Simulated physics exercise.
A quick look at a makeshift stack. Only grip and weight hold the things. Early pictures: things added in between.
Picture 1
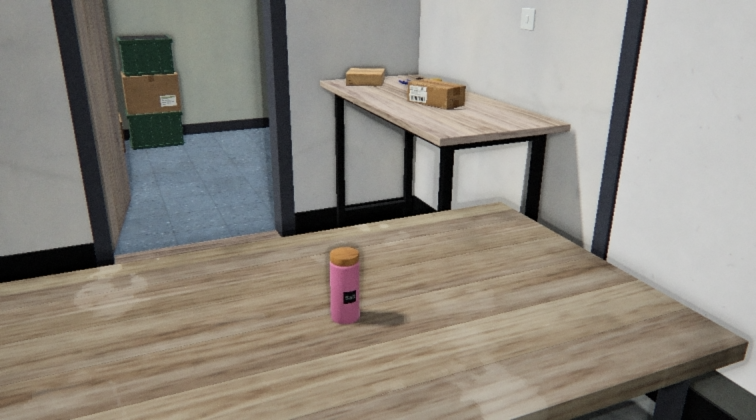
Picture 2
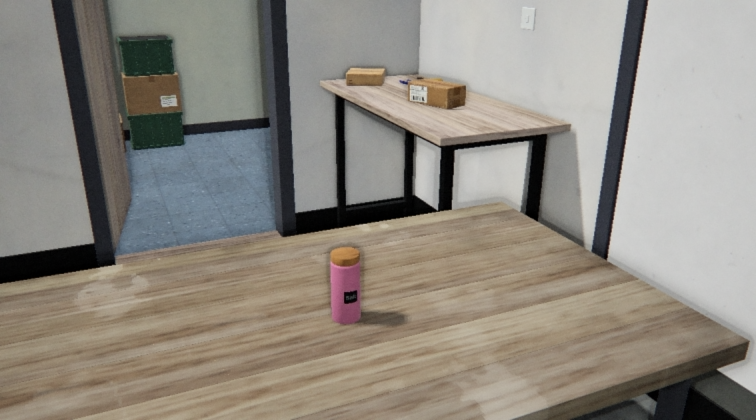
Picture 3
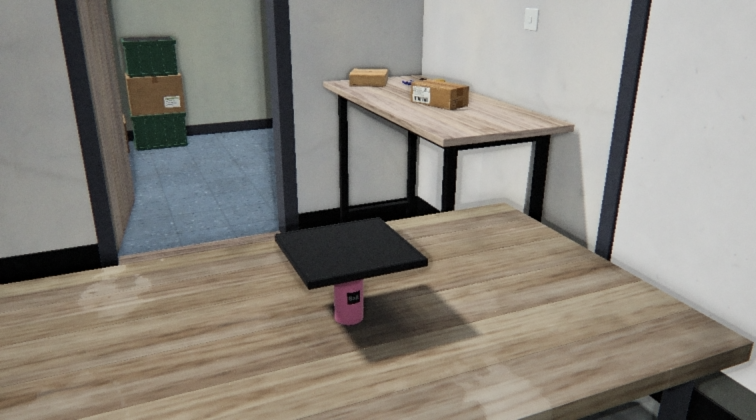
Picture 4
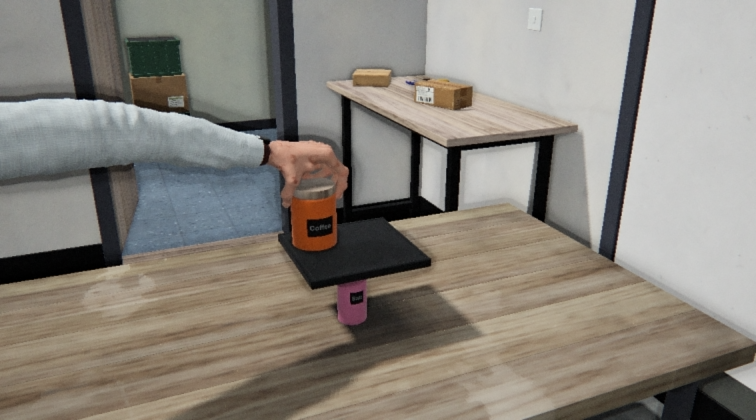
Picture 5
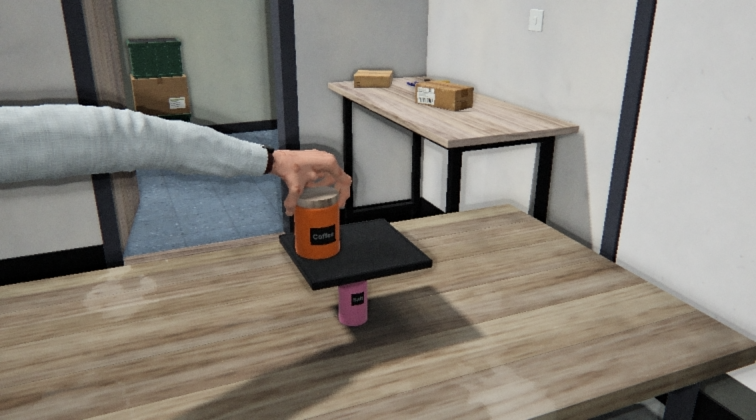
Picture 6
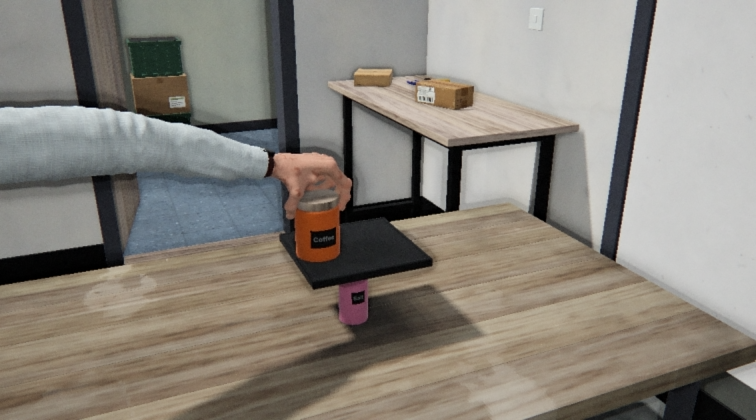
A pink jar with a cork-coloured lid stands alone on a wooden table, and then a flat black board appears on top of it. A hand reaches in from the left holding an orange jar above the board's left side, then lowers it slightly and keeps its grip on the lid.
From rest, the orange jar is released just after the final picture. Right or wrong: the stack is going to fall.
Right, it falls.
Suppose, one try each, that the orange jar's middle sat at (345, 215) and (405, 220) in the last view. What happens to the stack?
Well, the first time the stack stays put, and the second time it comes down.
Then, 0.40 s on from there, orange jar now fallen; black lid on its side.
Then, 0.50 s on from there, black lid now fallen.
Then, 1.00 s on from there, pink jar turned 4° from how it was put.
In the end, fallen, black lid and orange jar; pink jar unmoved. The stack loses its balance.
